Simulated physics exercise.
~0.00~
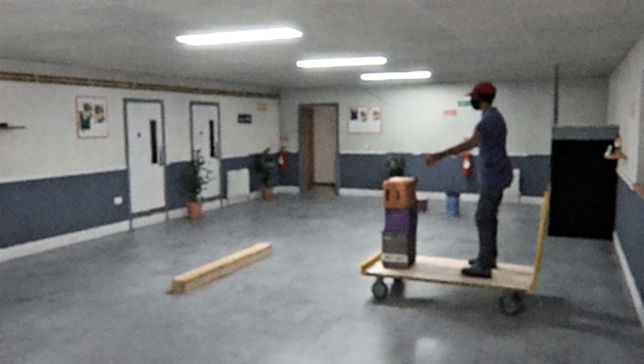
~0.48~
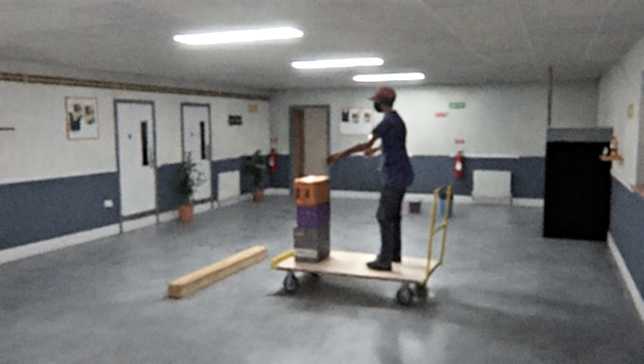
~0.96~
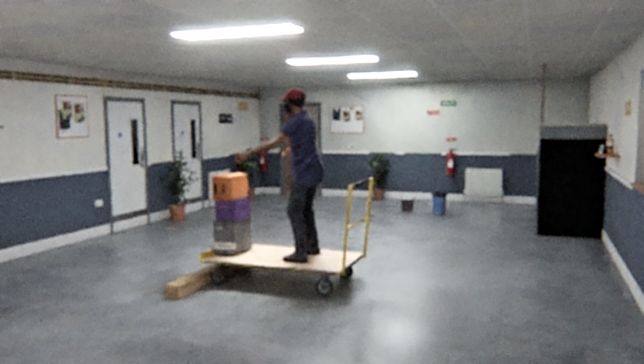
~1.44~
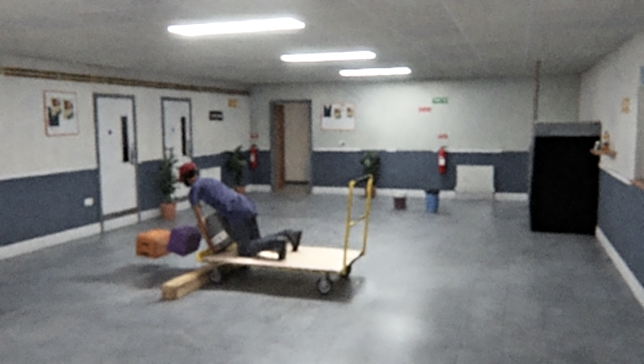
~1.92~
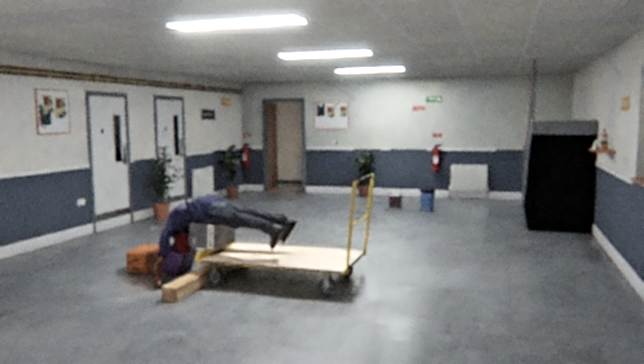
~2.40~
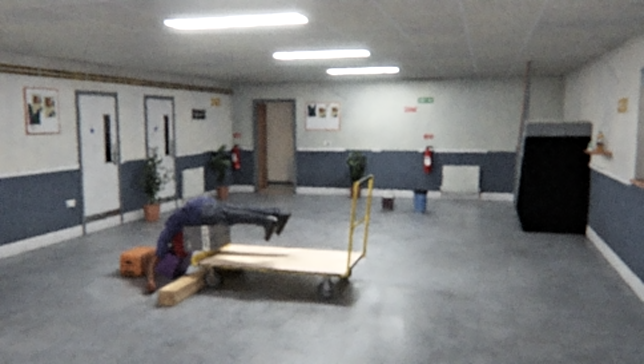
A flat cart with a yellow handle rolls left across the grey floor of a blue-and-white room, seen from the side by a slightly drifting camera. A figure in a red cap and dark clothes stands on it, arm stretched forward, behind an orange case stacked on a purple box and a grey carton. The cart hits a pale wooden beam on the floor and stops dead, staying flat. The stack topples forward over the front edge, and the figure pitches after it. The figure ends folded head-down over the front, hips past the edge, legs trailing back above the platform, beside the fallen pieces.
